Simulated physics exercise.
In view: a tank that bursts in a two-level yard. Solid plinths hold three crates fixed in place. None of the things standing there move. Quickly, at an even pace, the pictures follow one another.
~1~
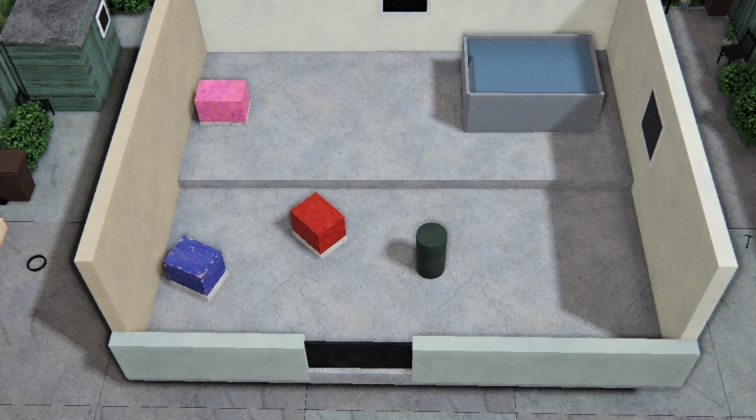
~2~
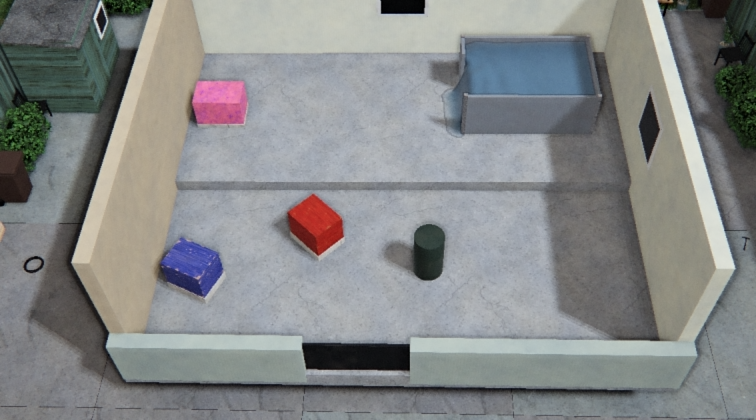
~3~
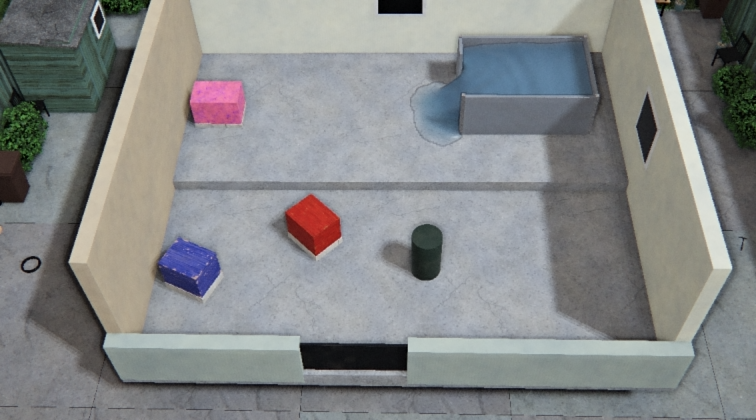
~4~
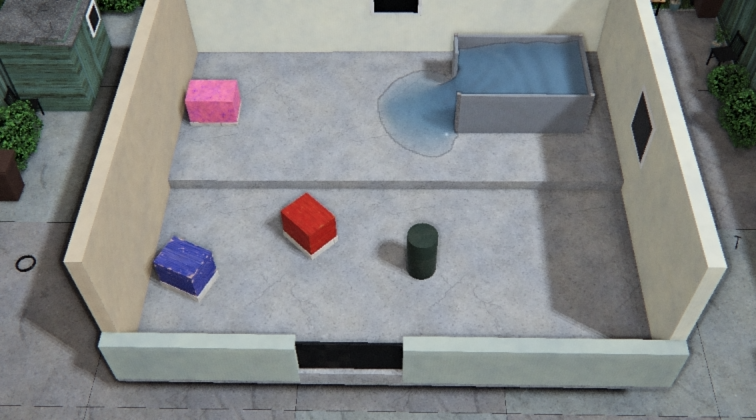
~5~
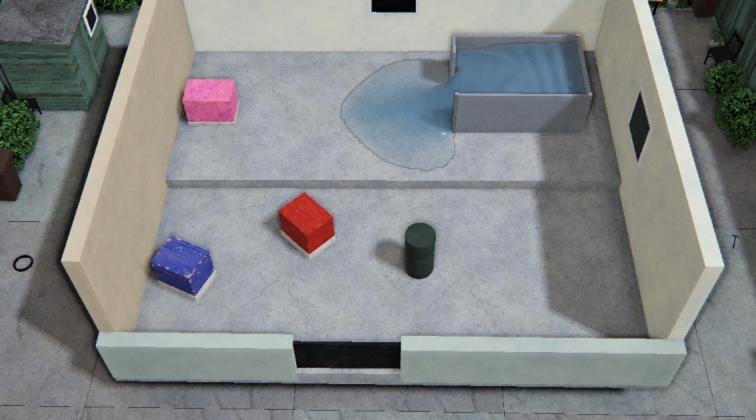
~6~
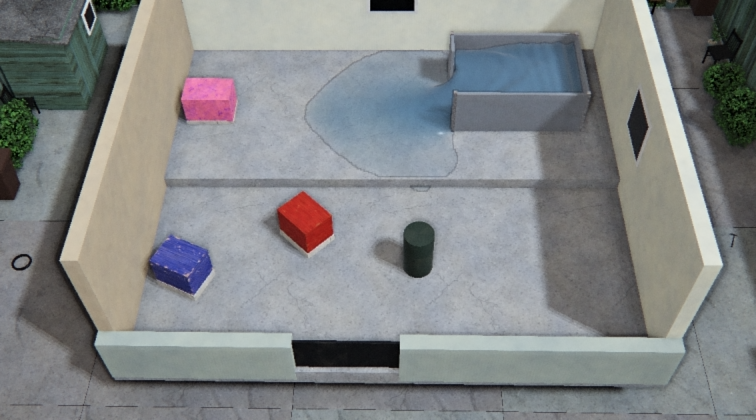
The footage shows a walled two-level yard with pink, red and blue blocks and a dark green cylinder, as water pours from the left side of a grey tank and spreads leftward across the upper level in a widening pool.
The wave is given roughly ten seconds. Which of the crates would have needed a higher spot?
Pink crate: Yes, it gets wet. Blue crate: Yes, it gets wet. Red crate: Yes, it gets wet.
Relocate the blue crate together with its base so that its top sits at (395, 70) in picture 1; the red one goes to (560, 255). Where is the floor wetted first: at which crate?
The blue one.
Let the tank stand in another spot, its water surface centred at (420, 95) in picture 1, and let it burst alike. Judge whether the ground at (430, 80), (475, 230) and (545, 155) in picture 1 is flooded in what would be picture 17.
Untouched, untouched, untouched.
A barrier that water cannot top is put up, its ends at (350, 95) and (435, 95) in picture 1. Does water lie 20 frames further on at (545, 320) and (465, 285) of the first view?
As listed: Not flooded, free of water.
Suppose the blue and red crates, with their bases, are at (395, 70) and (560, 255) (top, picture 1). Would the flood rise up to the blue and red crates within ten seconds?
So the blue crate gets reached and the red crate stays high and dry.
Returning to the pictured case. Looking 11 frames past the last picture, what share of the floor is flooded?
It works out to about 45 in a hundred.
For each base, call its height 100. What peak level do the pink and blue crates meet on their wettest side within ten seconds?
I'd put it at some 470 % for one and some 220 % for the other, in that order.
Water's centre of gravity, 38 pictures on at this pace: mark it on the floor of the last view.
I reckon somewhere around (312, 164).
A moment on, water covers 35 % of the floor; the pink crate water round its plinth, the blue crate not reached, the red crate water round its plinth.
Next, water covers 45 % of the floor; the pink crate water round its plinth, the blue crate water round its plinth, the red crate water round its plinth.
Then, water covers 50 % of the floor; the pink crate water round its plinth, the blue crate water round its plinth, the red crate water round its plinth.
Later, water covers 60 % of the floor; the pink crate water round its plinth, the blue crate water round its plinth, the red crate water round its plinth.
In the end, water covers 90 % of the floor; the pink crate was topped, the blue crate was topped, the red crate was topped.
